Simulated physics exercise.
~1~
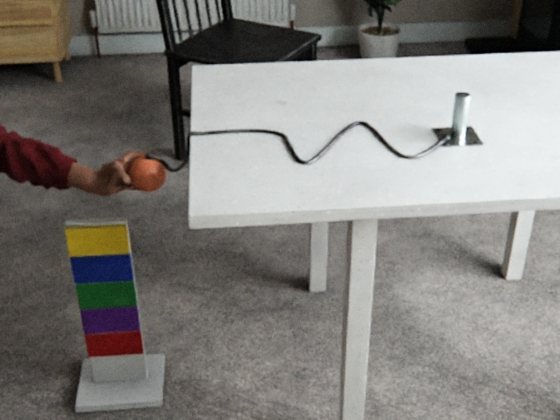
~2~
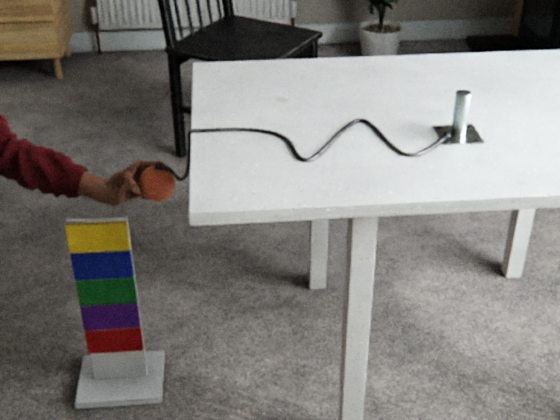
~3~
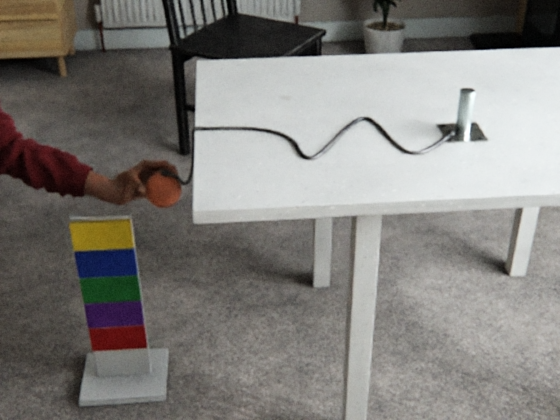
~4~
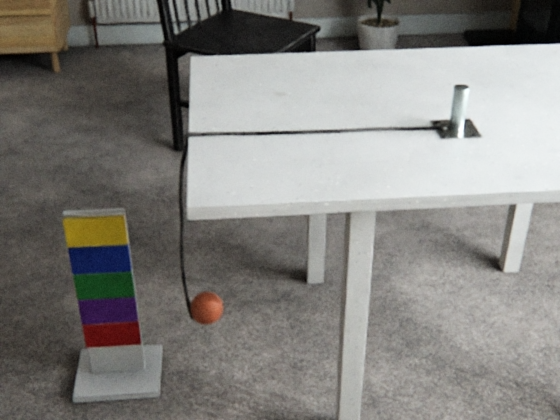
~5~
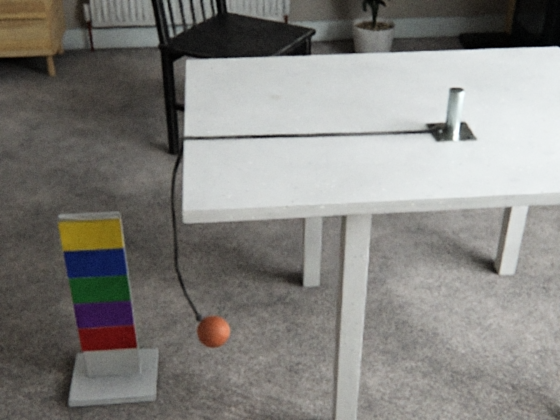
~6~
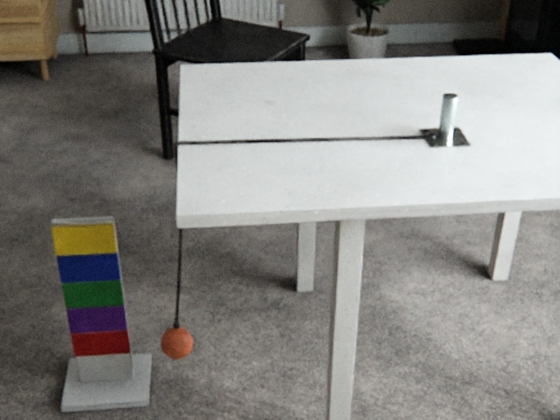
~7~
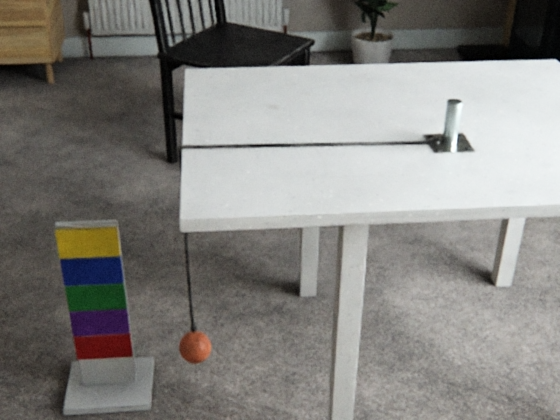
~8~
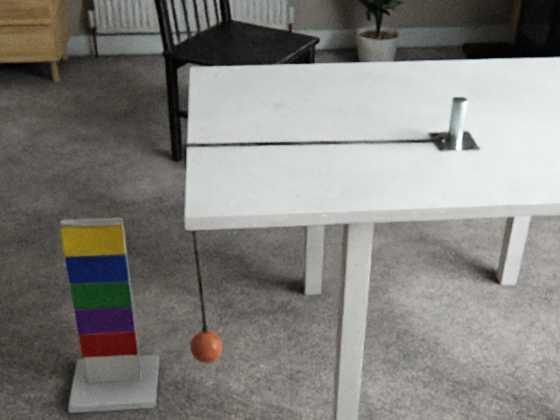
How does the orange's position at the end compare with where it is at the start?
At the start the orange is held up near the end of the table, above the colour bands. By the end it hangs much lower and slightly to the right, below the tabletop and level with the red band.
